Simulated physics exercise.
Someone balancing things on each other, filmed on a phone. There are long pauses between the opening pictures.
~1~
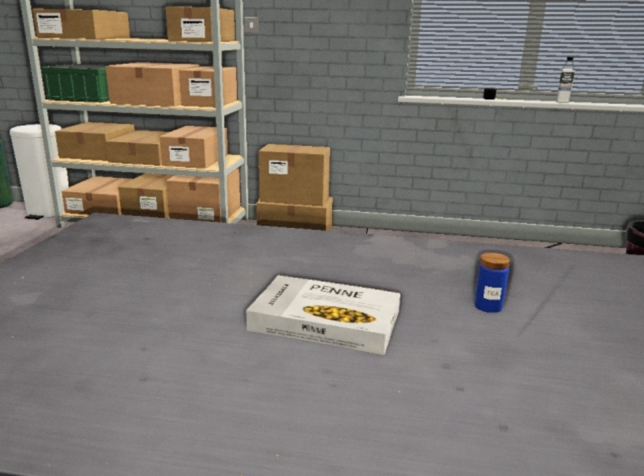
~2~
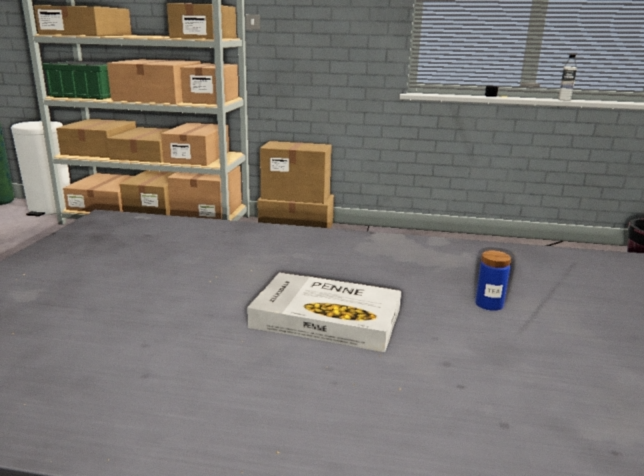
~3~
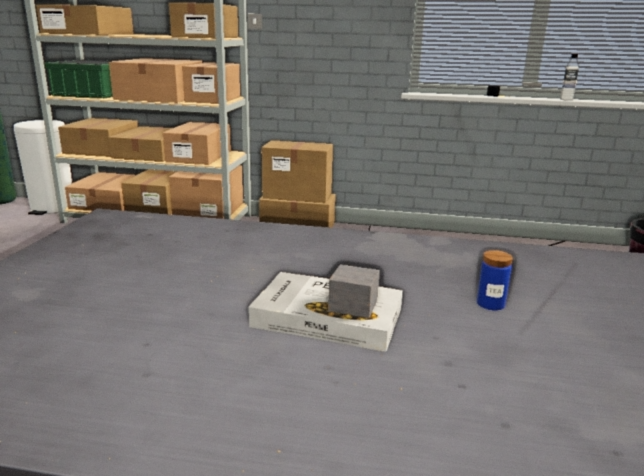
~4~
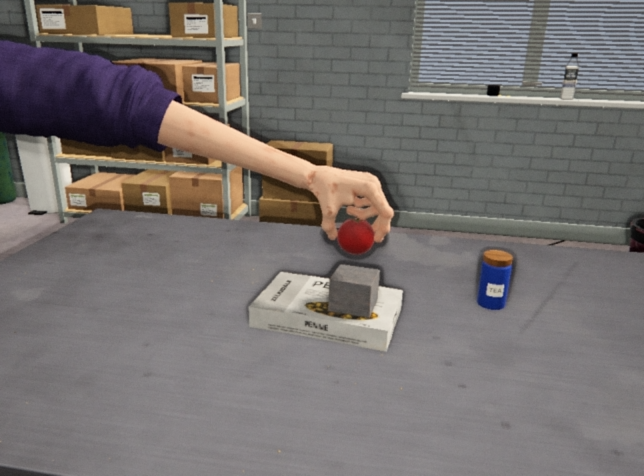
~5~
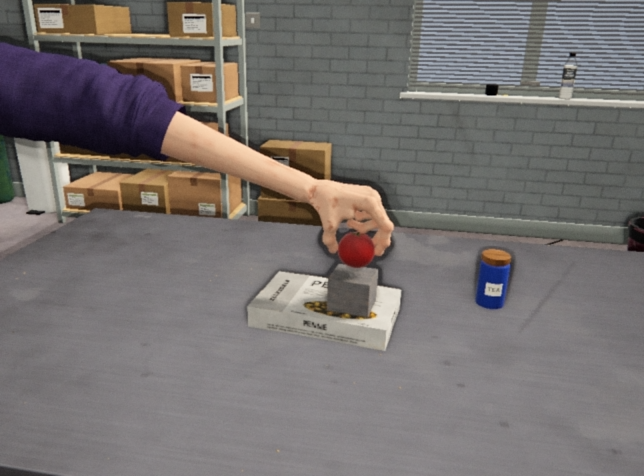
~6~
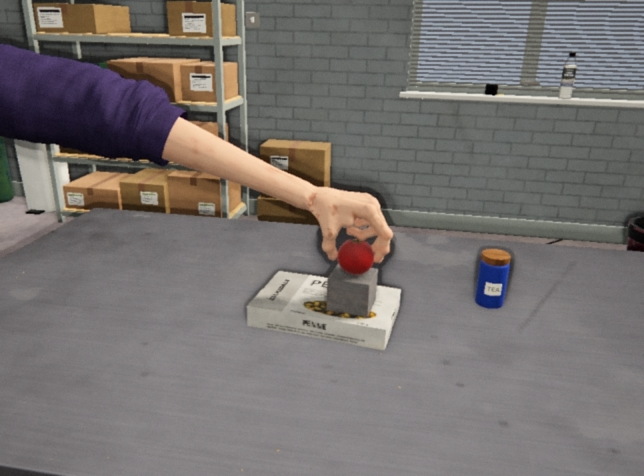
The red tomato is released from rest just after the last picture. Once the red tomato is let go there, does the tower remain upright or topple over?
The pile copes with it, I'd say.
Then, 0.20 s after the last picture, nothing has stirred.
Then, 0.60 s after the last picture, red tomato resting near (356, 257).
At rest, all 4 in place. Seen from the same camera at the end, red tomato near (356, 257). The pile stays up.
